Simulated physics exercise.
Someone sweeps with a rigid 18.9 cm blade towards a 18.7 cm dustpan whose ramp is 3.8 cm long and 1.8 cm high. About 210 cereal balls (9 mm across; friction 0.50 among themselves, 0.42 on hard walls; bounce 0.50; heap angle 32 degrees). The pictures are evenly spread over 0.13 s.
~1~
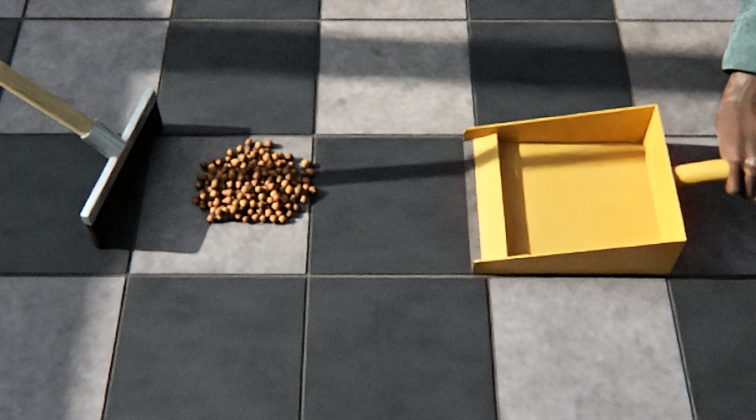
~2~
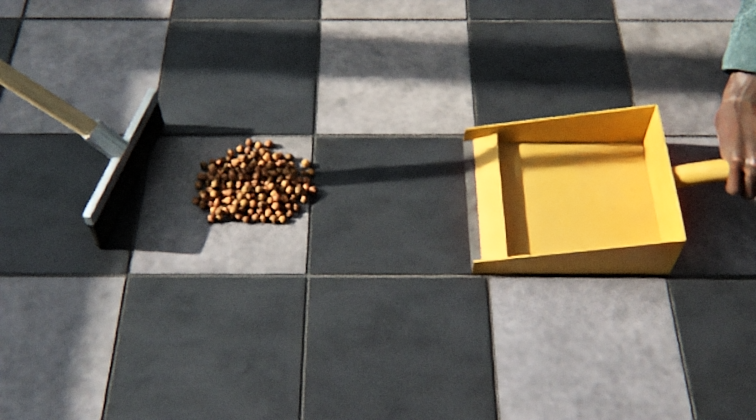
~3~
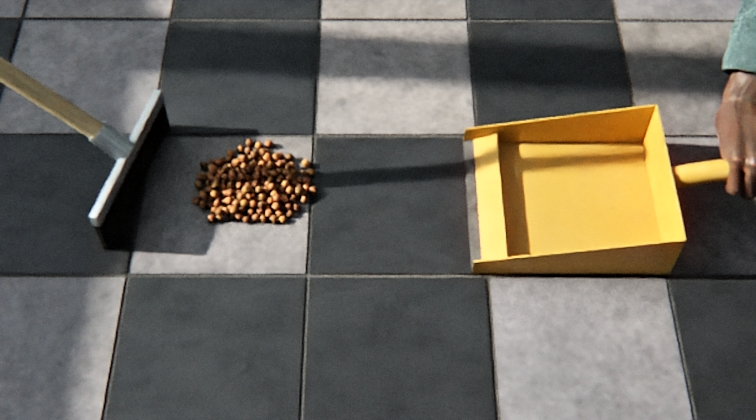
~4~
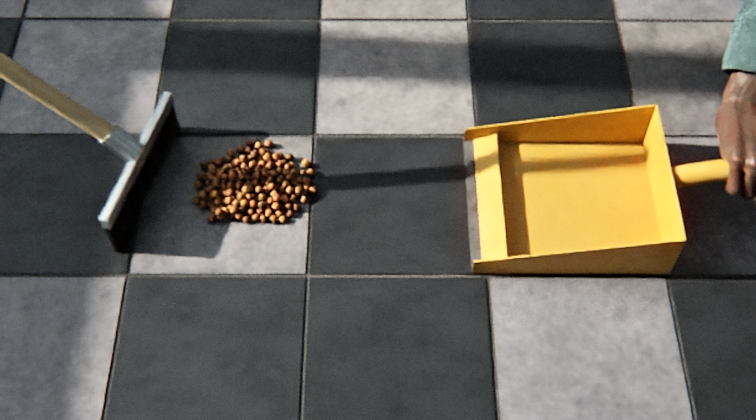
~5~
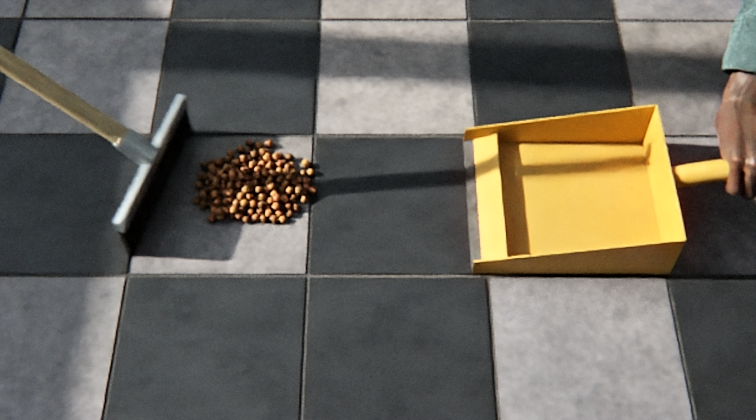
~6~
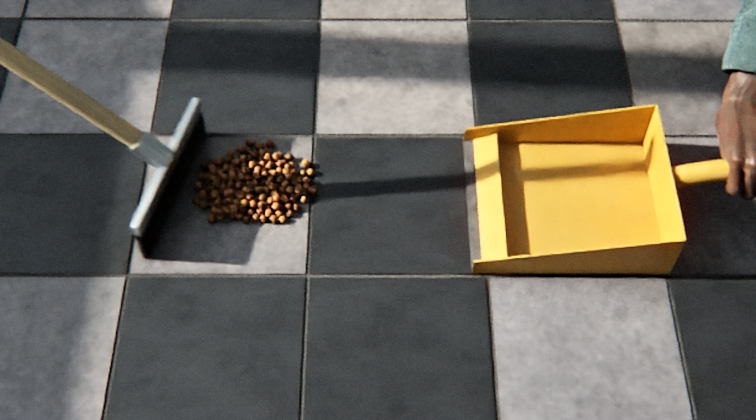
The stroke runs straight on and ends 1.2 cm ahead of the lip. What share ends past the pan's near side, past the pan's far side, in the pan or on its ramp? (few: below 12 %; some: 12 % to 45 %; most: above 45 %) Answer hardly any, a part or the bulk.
Past the pan's near side: A part; past the pan's far side: Hardly any; in the pan or on its ramp: A part.
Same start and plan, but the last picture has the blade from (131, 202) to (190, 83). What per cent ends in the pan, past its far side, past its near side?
Pan 0, far 20, near 0.
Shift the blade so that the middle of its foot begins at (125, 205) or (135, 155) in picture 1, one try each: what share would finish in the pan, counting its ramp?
About 20 and 25 per cent.
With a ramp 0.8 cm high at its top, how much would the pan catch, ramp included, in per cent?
It would be near 30 per cent.
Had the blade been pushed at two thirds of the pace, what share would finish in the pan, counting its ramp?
Then about 25 per cent.
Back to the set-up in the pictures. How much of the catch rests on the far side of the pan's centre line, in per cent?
Some 20 per cent.
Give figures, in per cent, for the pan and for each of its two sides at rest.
Near side 25; far side 5; pan 25.
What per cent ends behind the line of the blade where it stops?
Roughly 15 per cent.
Then, 0.21 s after the last picture, middle of the blade 19 cm from the lip; 0 % over the lip, far side 5 %, near side 5 %.
Then, 0.35 s after the last picture, middle of the blade 8 cm from the lip; 0 % over the lip, far side 5 %, near side 15 %.
Then, 0.61 s after the last picture, middle of the blade 4 cm from the lip; 25 % over the lip, far side 5 %, near side 25 %.
In the end, near side 25 %, far side 5 %, pan 25 %, in front of the lip or behind the blade 45 %.
